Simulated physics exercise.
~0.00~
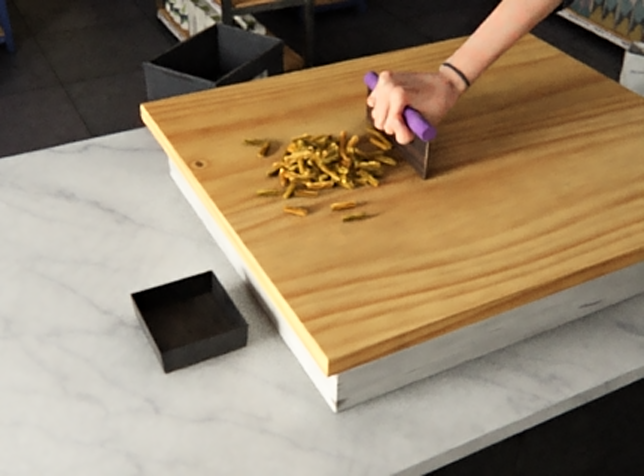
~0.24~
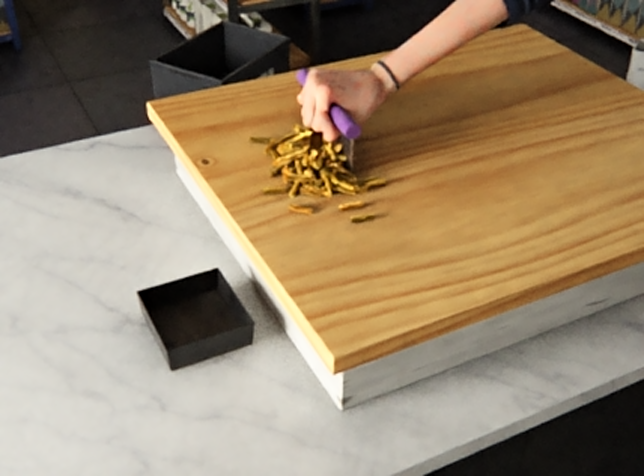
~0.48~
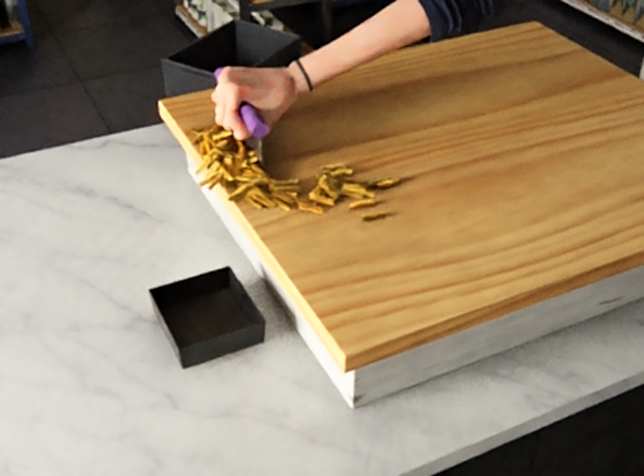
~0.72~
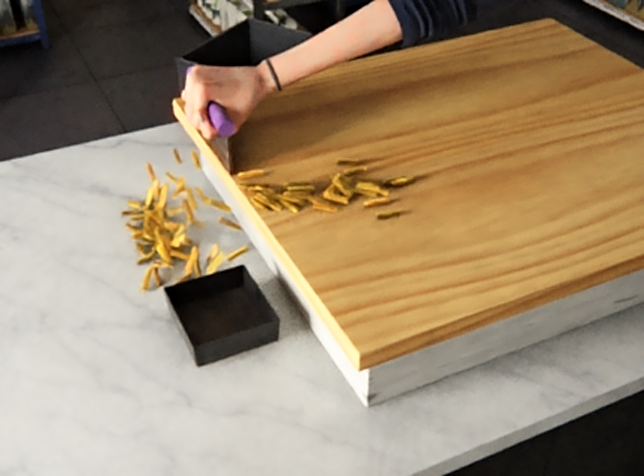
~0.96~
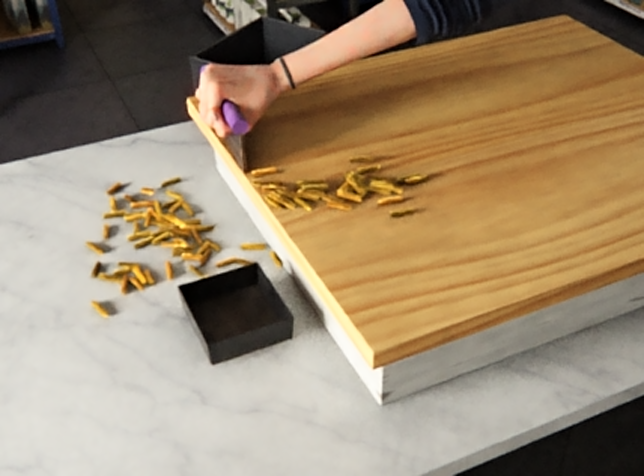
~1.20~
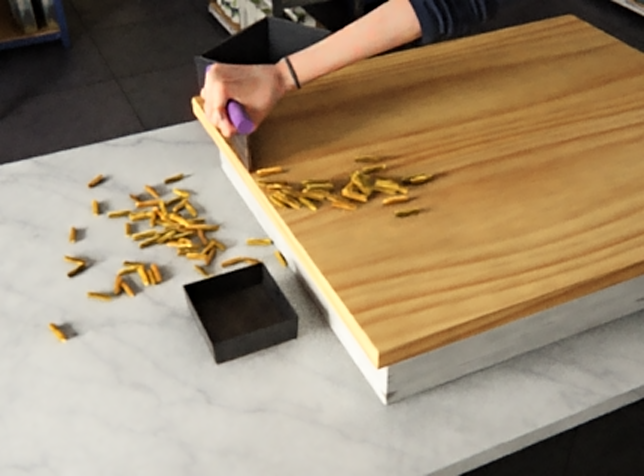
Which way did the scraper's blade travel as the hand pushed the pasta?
The blade travelled to the left across the wooden board, toward its edge.
